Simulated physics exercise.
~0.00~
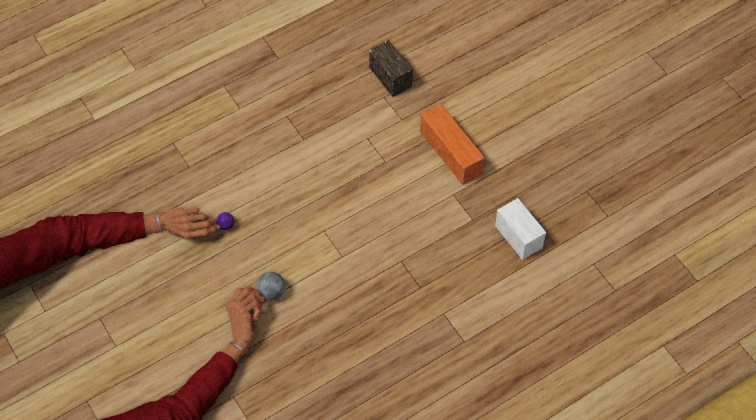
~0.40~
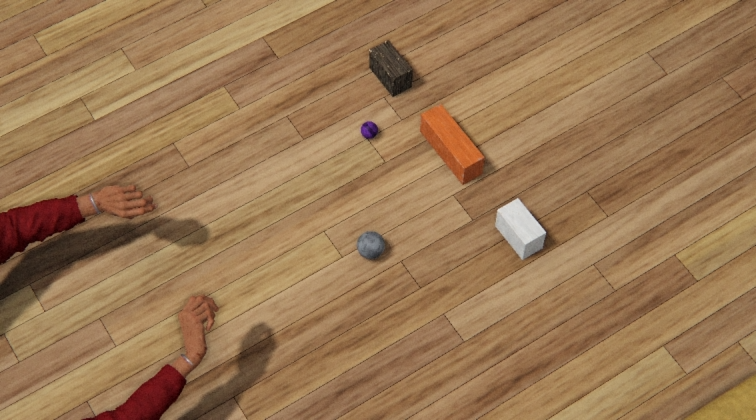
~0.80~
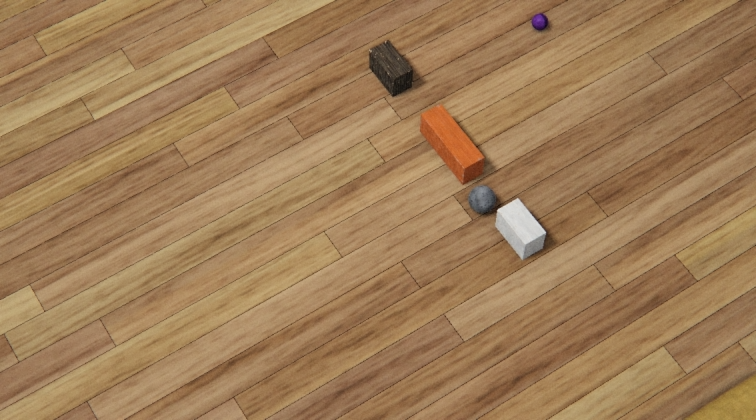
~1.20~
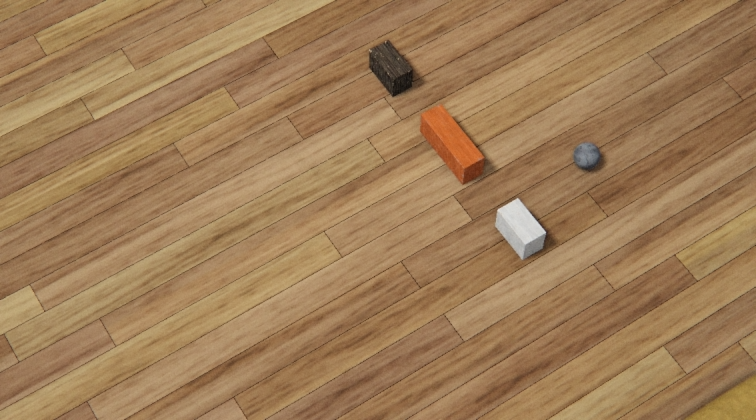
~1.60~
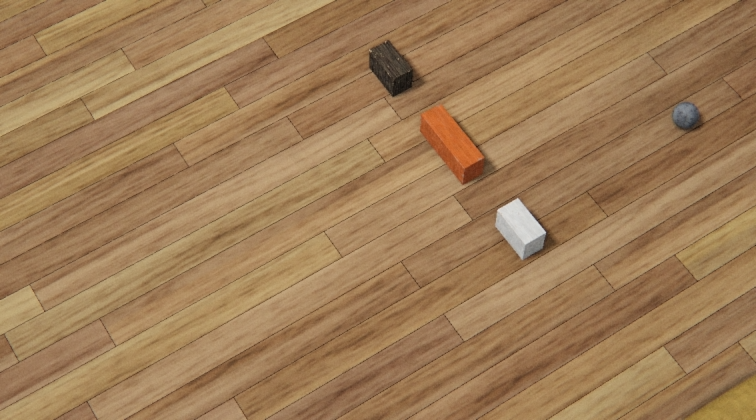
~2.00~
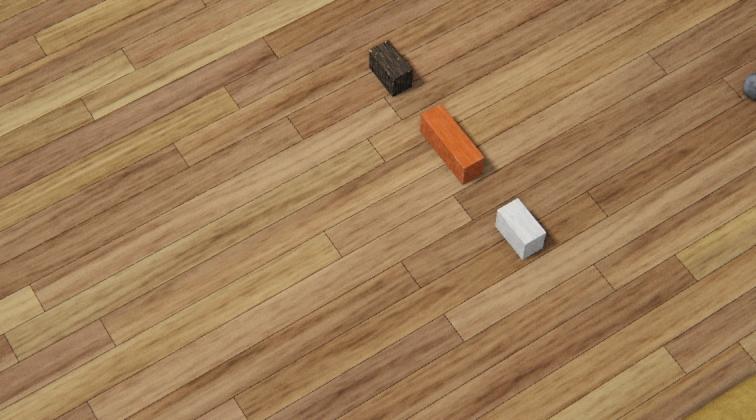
Two hands in red sleeves, at the left, release a purple ball and a larger grey ball across a wooden plank floor seen from above at a slant. Ahead stand three blocks in a diagonal row, black at the top, orange in the middle and white lowest. The hands draw back as both balls roll right and upward. The purple ball passes between the black and orange blocks and nears the top edge, while the grey one rolls through between the orange and white blocks. The purple ball leaves view, and the grey ball rolls on to the right edge, the blocks unmoved.
